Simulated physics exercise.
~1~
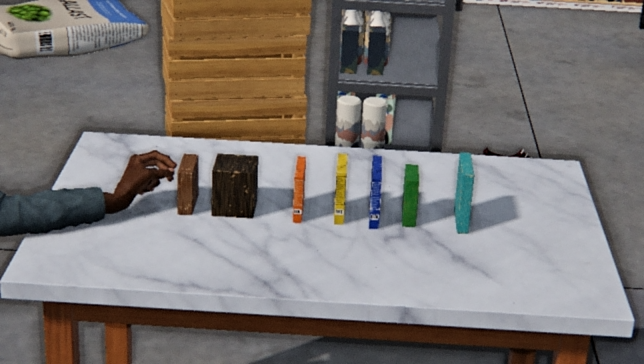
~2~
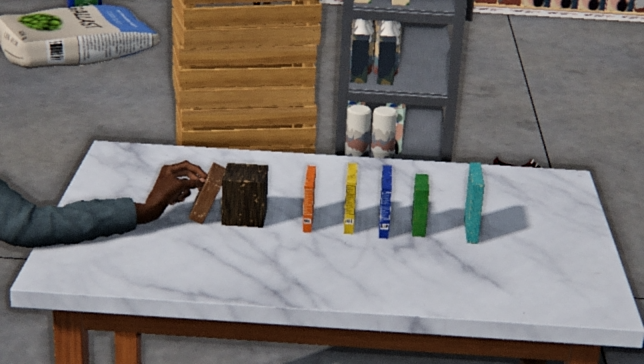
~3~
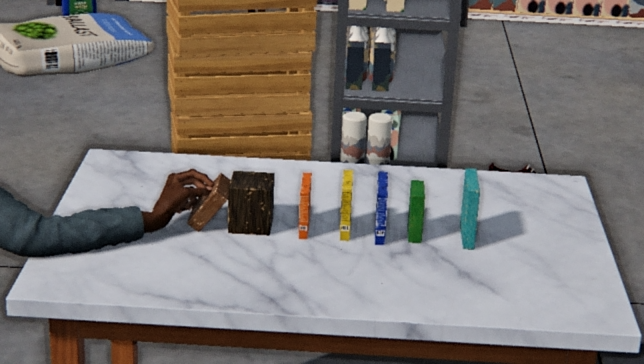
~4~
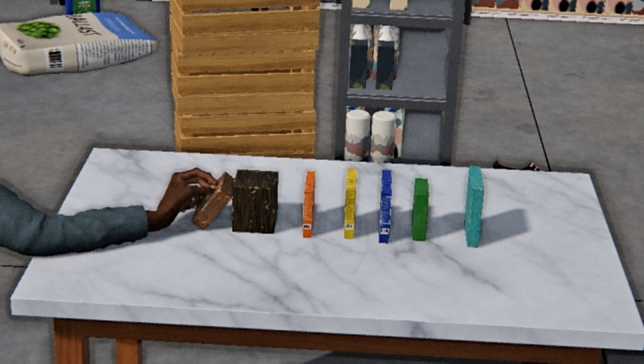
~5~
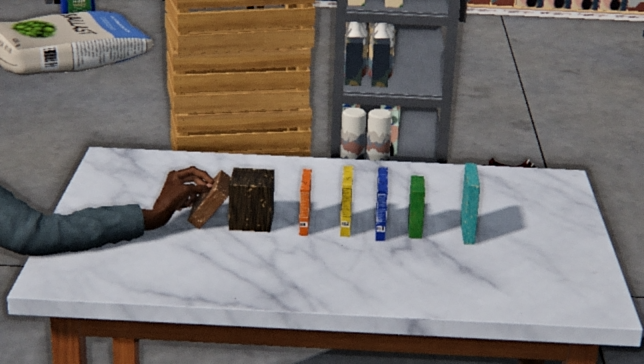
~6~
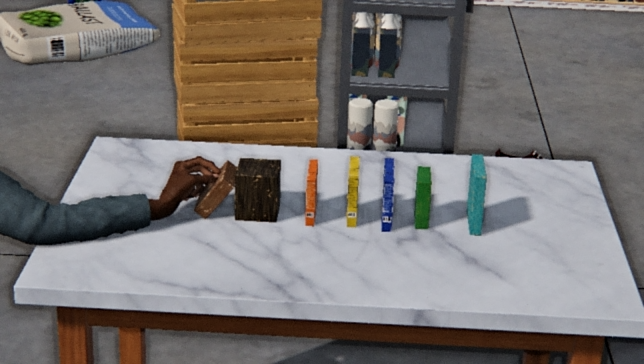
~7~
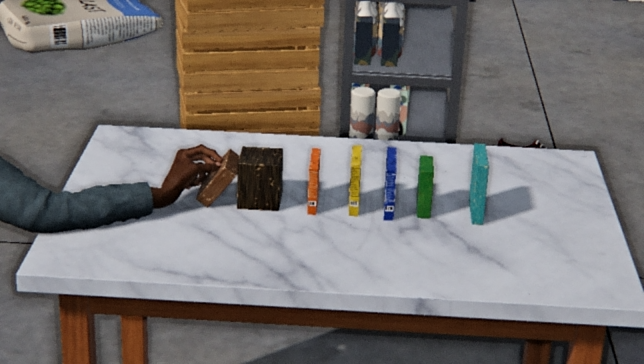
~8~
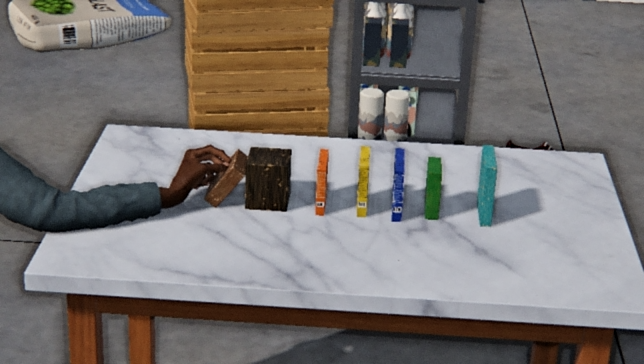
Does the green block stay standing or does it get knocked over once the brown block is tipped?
The green block stays standing. The brown block only comes to lean against the black block, and the row beyond it remains upright.
